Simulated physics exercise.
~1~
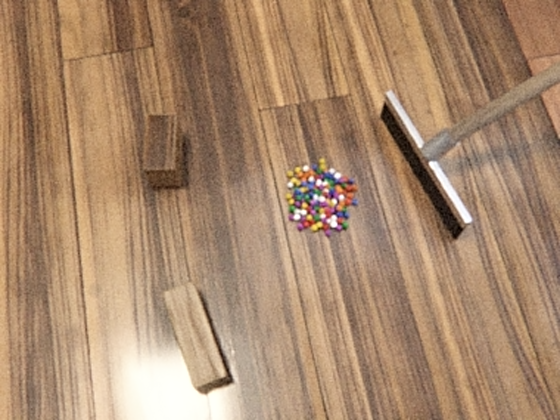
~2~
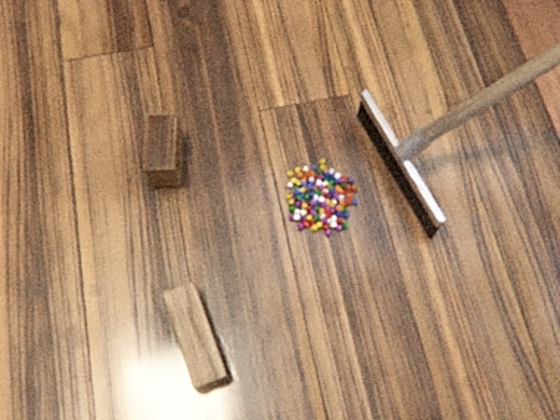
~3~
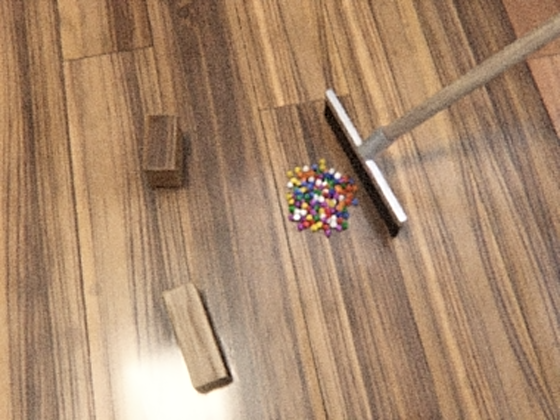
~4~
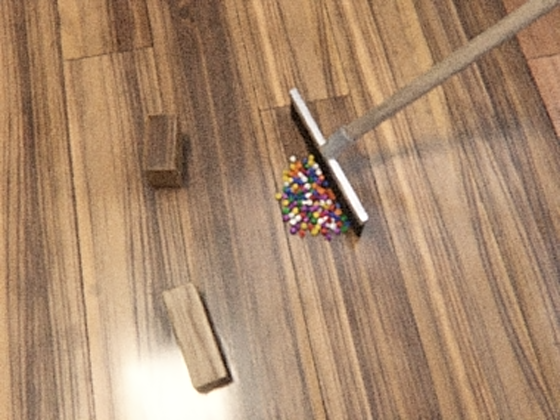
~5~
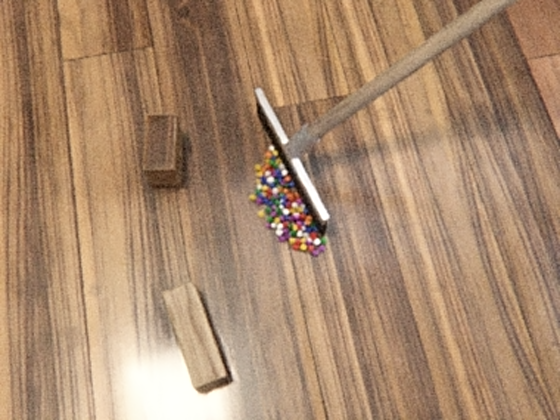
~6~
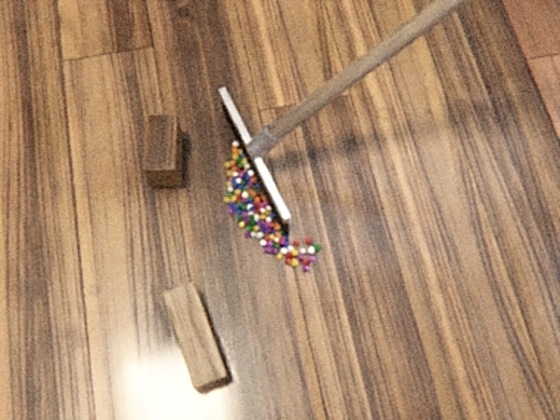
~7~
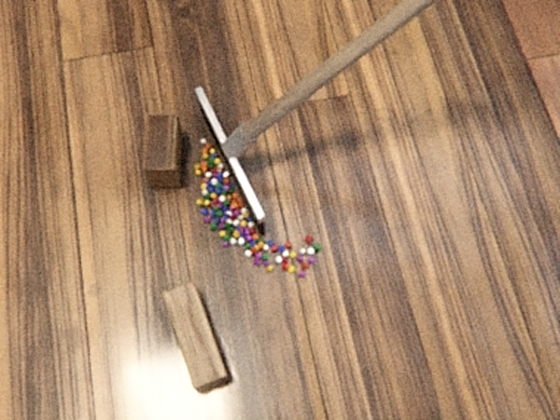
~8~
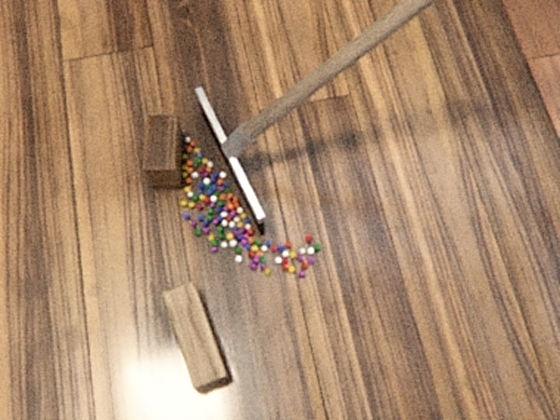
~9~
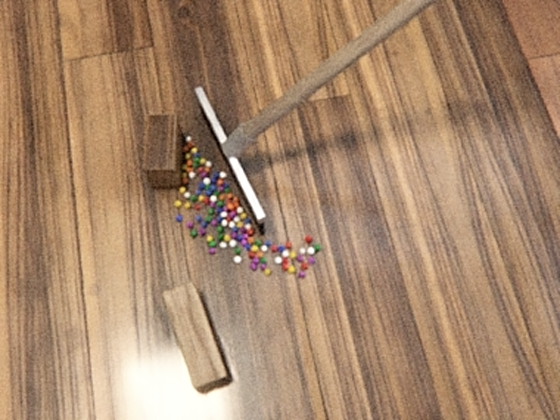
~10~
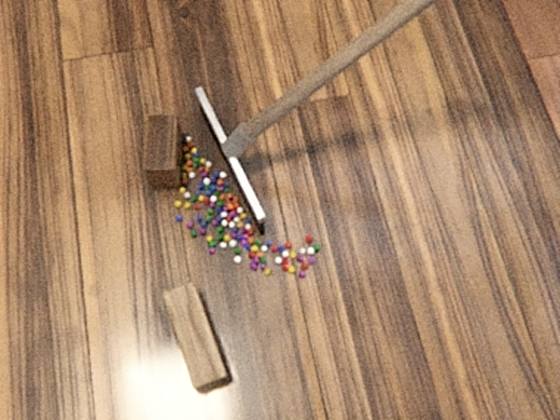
A squeegee with a long handle slid left across a wooden floor into a round pile of colorful beads, pushing and smearing them toward two wooden blocks, then stopped beside the upper block, leaving the beads scattered in front of the gap.
